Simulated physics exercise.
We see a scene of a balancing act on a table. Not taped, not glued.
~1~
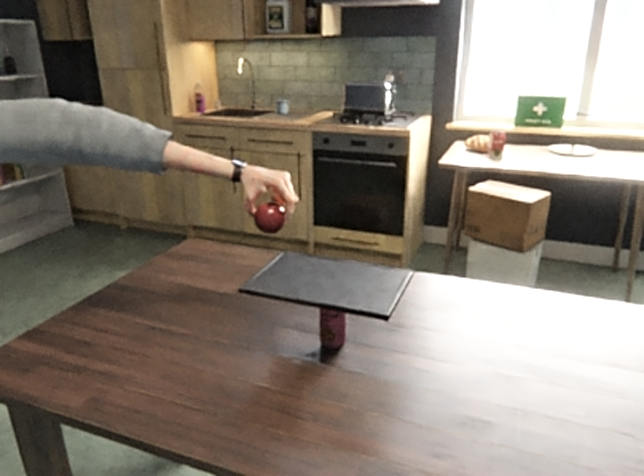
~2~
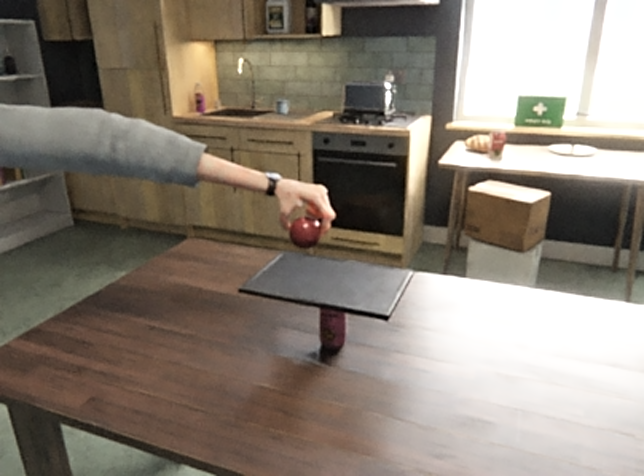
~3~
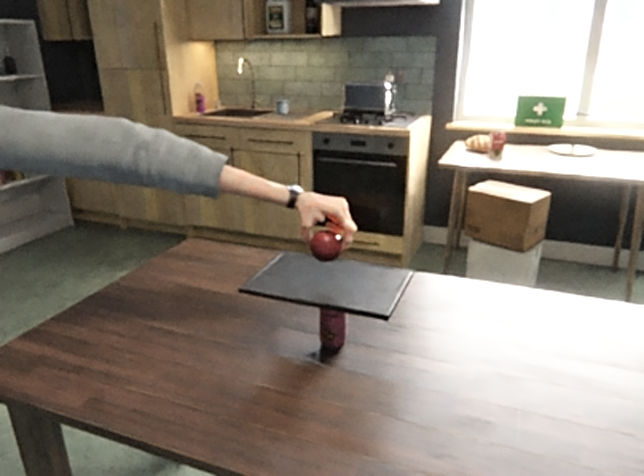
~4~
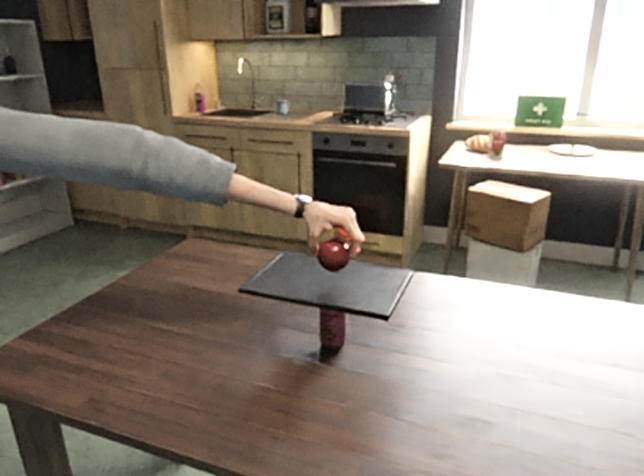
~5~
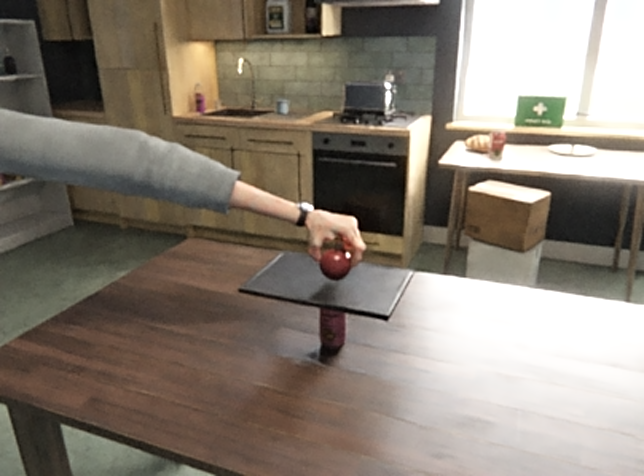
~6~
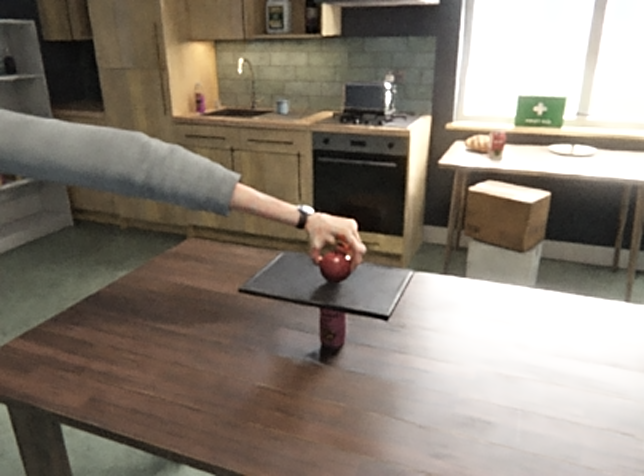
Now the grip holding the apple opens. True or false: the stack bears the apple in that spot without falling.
True.
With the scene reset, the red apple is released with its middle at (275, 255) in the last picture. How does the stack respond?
After that, it tumbles down.
Then, 0.20 s later than the last frame, all is still.
Then, 0.50 s later than the last frame, red apple resting near (336, 267).
When it is over, all 3 as before. End places, in pixels of the last picture, red apple near (336, 267). The stack stays up.
